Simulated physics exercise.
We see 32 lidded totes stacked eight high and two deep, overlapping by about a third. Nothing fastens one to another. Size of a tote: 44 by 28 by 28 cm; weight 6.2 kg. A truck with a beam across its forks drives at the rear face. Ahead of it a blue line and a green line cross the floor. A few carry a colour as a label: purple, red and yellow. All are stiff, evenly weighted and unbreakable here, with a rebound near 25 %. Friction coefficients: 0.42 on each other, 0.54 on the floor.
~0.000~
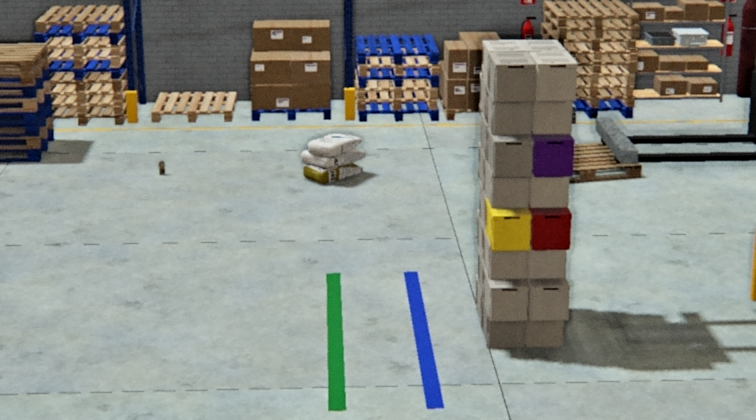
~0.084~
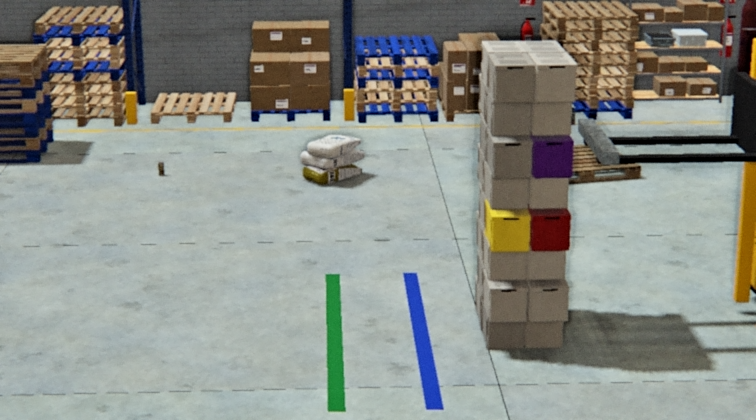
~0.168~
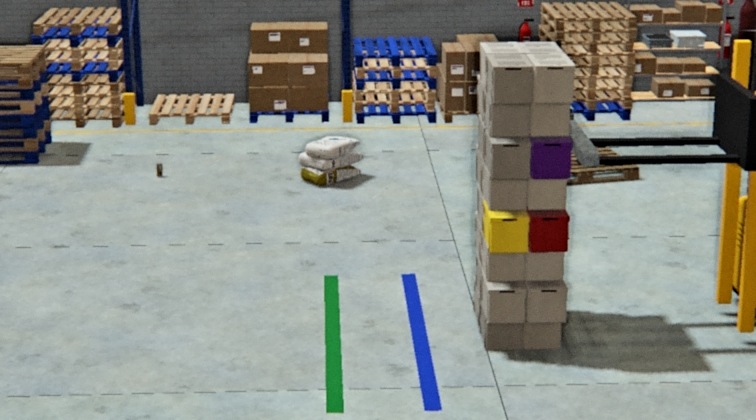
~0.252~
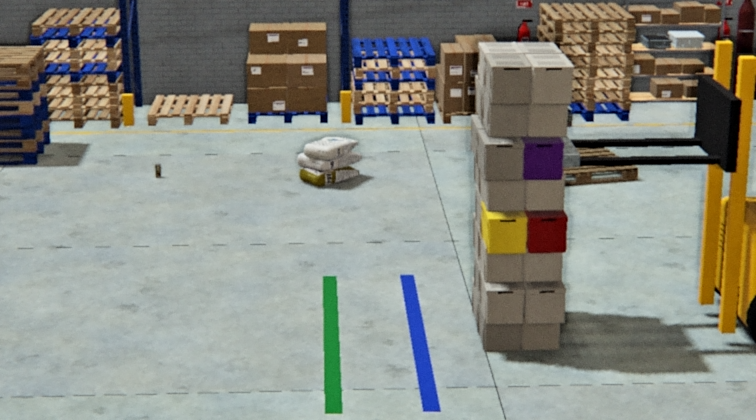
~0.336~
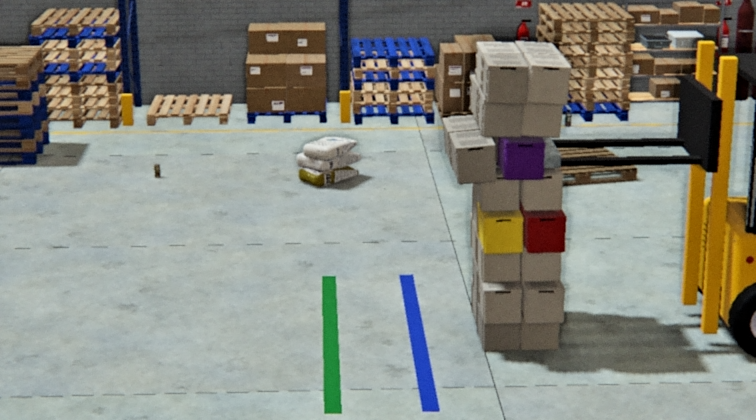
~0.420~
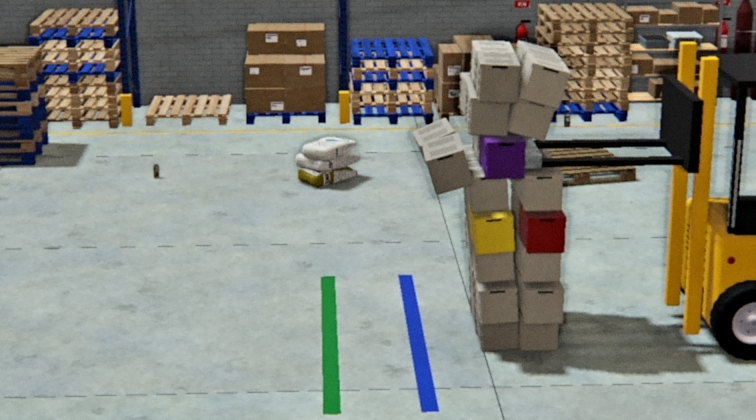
A yellow forklift drove in from the right and pushed its dark forks into a tall stack of boxes, shoving the purple one left while a pale one beside it tilted and the upper boxes shifted.
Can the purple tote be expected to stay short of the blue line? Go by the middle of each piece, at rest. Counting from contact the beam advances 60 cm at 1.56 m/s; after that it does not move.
It crosses the blue line.
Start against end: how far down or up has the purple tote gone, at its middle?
About 140 cm lower.
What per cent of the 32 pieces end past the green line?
Roughly 25 per cent of them.
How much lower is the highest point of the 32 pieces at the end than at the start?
About 40 cm.
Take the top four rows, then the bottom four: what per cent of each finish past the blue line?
From the top 60, from the bottom 20 per cent.
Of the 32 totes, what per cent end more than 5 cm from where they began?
65 per cent.
By 0.66 s, 2 of the 32 totes past the blue line; purple tote moved 68 cm; yellow tote tilted 20°.
By 1.04 s, 14 of the 32 totes past the blue line; purple tote tilted 38°, 54 cm lower; yellow tote tilted 62°, 41 cm lower.
By 1.68 s, 14 of the 32 totes past the blue line; purple tote on its side; yellow tote on its side.
When it is over (3.8 s), 14 of the 32 totes past the blue line; purple tote on its side; yellow tote on its side; red tote unmoved. In pixels of the last frame, middles, purple tote near (205, 357), yellow tote near (319, 337).
